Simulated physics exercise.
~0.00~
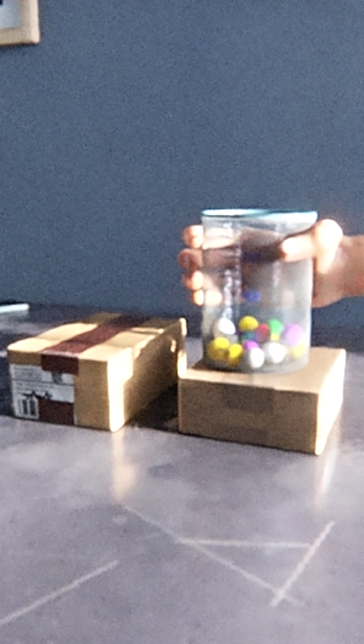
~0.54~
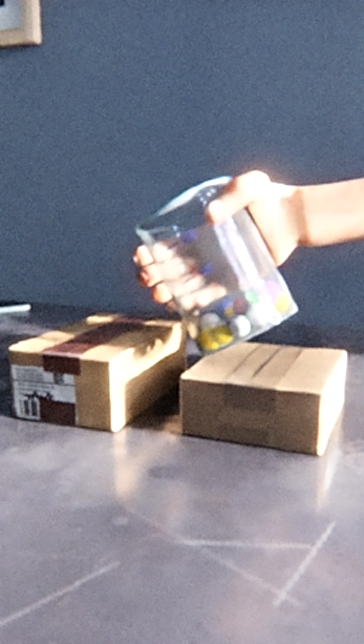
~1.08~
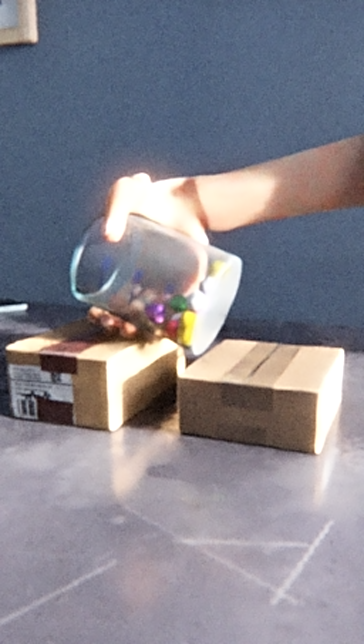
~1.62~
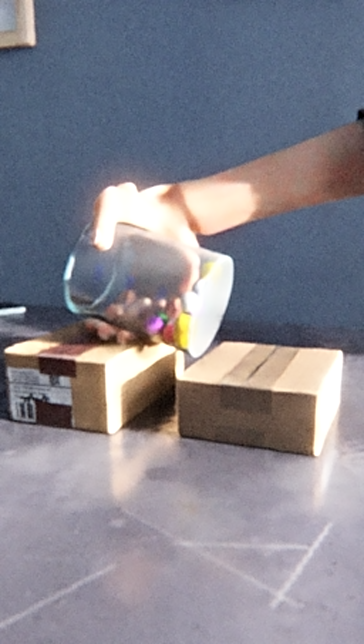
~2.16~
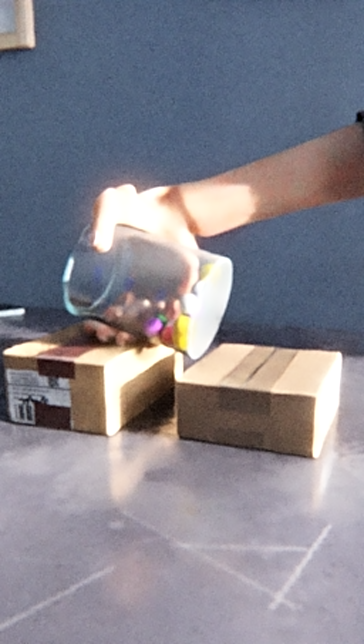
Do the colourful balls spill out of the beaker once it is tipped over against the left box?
No, the balls do not come out. They stay inside the beaker as it rests tipped on the left box with the hand still around it.
